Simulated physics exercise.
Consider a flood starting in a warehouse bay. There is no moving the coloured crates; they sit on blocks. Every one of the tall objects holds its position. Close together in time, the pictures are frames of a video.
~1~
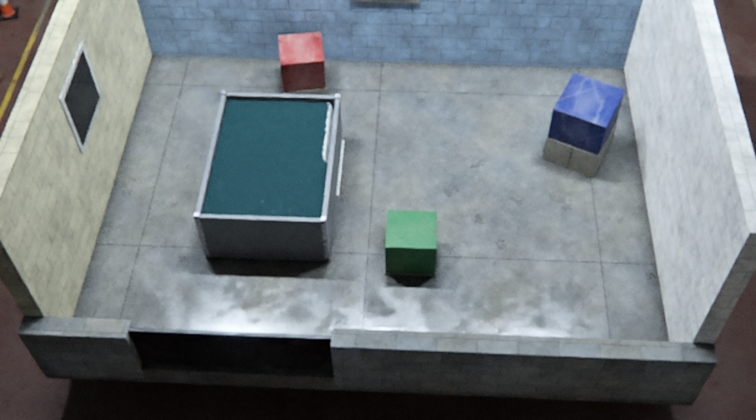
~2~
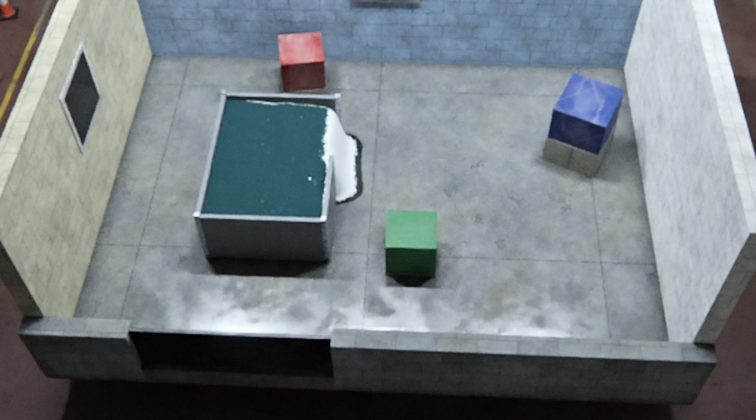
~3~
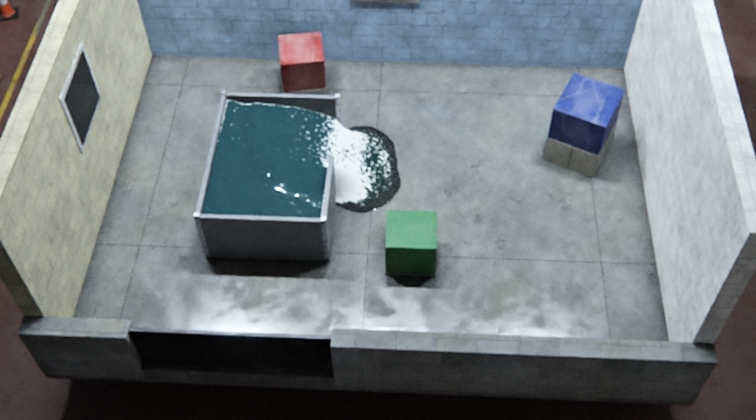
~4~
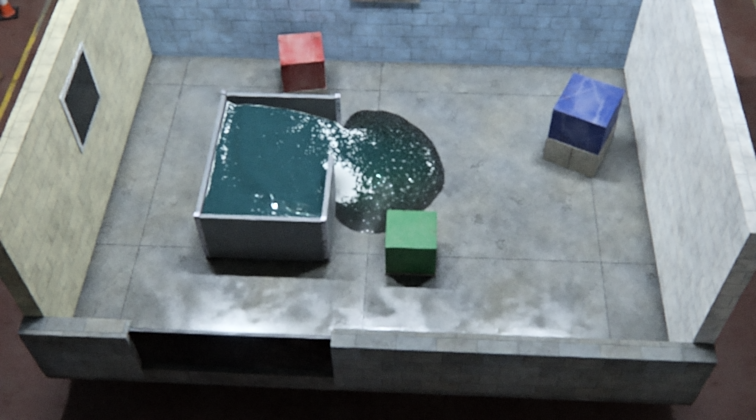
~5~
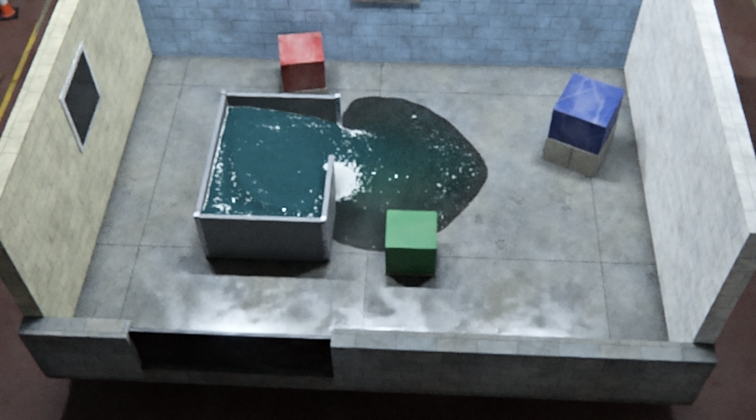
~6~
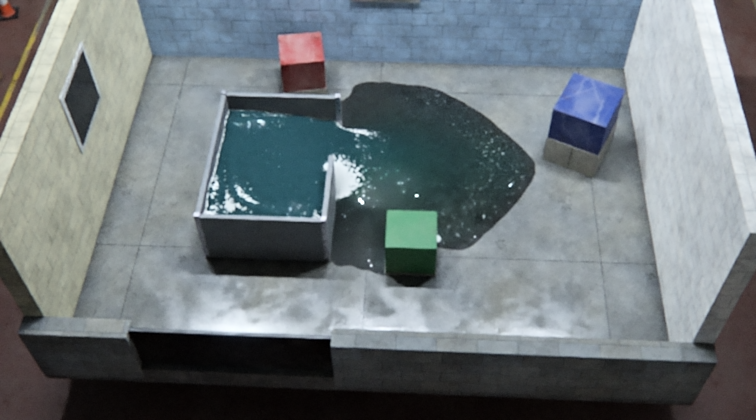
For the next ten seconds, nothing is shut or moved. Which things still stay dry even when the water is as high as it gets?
Taking each one: The red crate stays dry; the green crate does not stay dry; the blue crate stays dry.
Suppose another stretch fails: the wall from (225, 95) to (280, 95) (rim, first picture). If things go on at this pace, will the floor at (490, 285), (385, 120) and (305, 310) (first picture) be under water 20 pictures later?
Place one: Spared by the leak. Place two: Reached by the flood. Place three: Spared by the leak.
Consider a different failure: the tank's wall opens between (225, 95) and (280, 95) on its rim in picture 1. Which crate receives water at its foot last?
My pick is the green one.
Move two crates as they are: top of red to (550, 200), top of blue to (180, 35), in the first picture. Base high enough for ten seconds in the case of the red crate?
The red crate is flooded.
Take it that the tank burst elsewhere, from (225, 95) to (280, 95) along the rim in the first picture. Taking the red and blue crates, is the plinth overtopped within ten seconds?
Note - red goes wet, blue remains untouched.
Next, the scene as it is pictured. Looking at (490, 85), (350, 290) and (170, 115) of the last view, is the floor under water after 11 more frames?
Status by point, in sequence: Waterlogged; unwetted; unwetted.
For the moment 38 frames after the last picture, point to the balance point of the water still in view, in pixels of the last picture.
Near (459, 207).
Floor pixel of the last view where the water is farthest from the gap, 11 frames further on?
Roughly (666, 359).
A moment on, water covers 40 % of the floor; the red crate not reached, the green crate water round its plinth, the blue crate water round its plinth.
Next, water covers 45 % of the floor; the red crate not reached, the green crate water round its plinth, the blue crate water round its plinth.
Then, water covers 50 % of the floor; the red crate water round its plinth, the green crate water round its plinth, the blue crate water round its plinth.
Later, water covers 75 % of the floor; the red crate water round its plinth, the green crate water round its plinth, the blue crate water round its plinth.
In the end, water covers 100 % of the floor; the red crate stayed above the water, the green crate was topped, the blue crate stayed above the water.
